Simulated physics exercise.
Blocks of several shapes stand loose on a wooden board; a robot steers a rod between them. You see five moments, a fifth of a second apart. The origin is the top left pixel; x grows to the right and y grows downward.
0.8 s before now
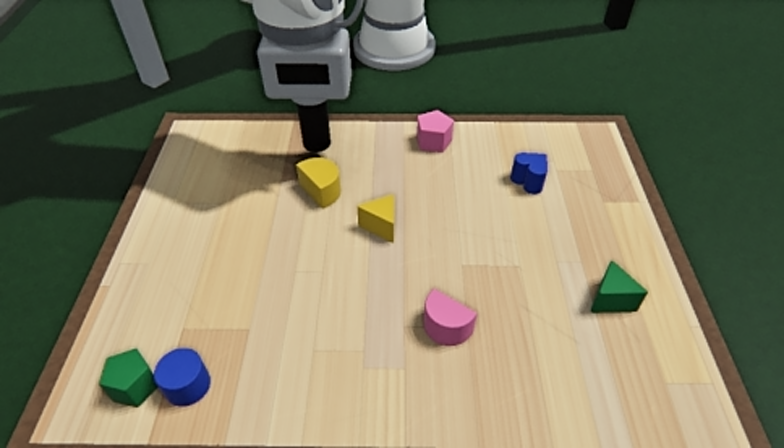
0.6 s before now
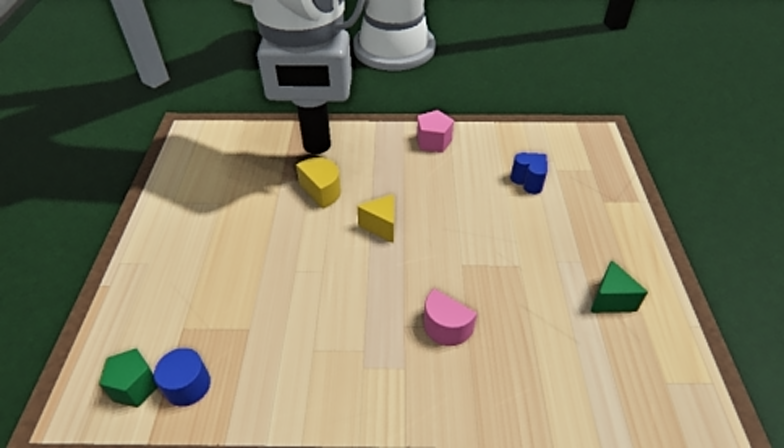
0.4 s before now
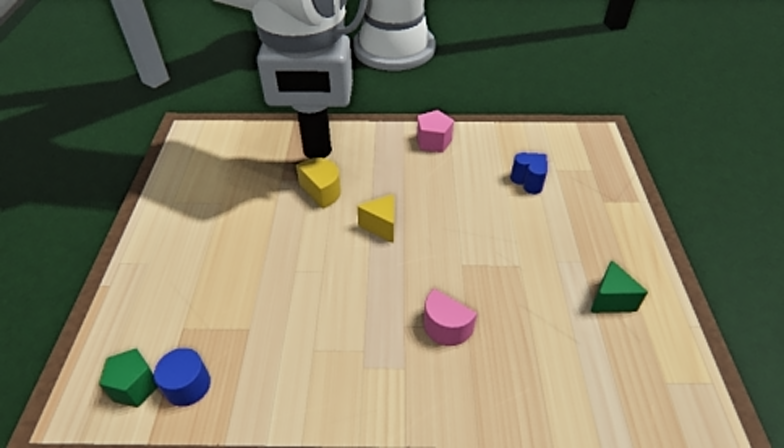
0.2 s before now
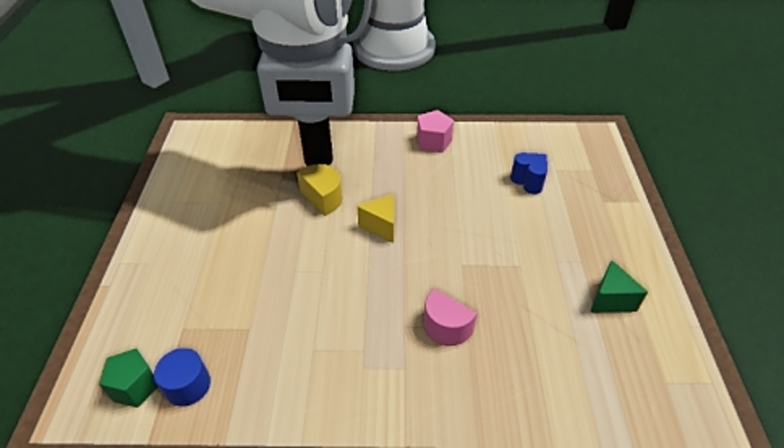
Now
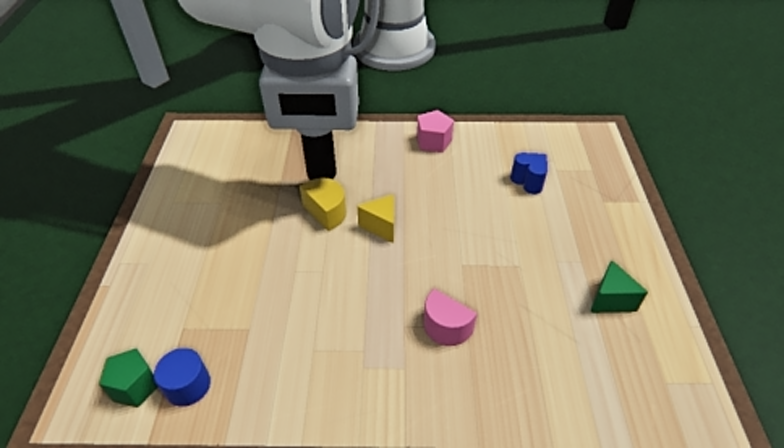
On a wooden board, a robot arm lowering its black rod toward the viewer, nudging a yellow half-round block slightly forward.
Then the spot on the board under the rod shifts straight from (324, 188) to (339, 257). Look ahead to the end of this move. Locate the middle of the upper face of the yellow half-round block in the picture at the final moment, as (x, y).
Top centre: (343, 267).
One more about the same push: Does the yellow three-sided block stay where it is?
Yes - that is the case.
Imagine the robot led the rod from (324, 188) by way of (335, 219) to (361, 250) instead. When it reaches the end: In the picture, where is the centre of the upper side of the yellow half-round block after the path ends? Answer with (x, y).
It will end up at (345, 261).
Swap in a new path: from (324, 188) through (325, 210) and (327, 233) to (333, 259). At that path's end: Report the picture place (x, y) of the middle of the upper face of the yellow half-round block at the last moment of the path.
The yellow half-round block ends near (346, 266).
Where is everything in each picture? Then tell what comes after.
The first picture shows rod tip at (317, 144); block tops, yellow half-round block at (320, 170); yellow three-sided block at (381, 207).
The second picture shows rod at (317, 146); blocks unchanged.
The third picture shows rod at (318, 151); blocks unchanged.
The fourth picture shows rod at (319, 160); yellow half-round block at (321, 177).
The fifth picture shows rod at (322, 174); yellow half-round block at (324, 191); yellow three-sided block at (381, 207).
What follows on the original path. One third of the way, rod at (326, 196); yellow half-round block at (330, 216).
Two thirds of the way, rod at (332, 218); yellow half-round block at (336, 240).
At the end, rod at (338, 243); yellow half-round block at (343, 267); yellow three-sided block in place.
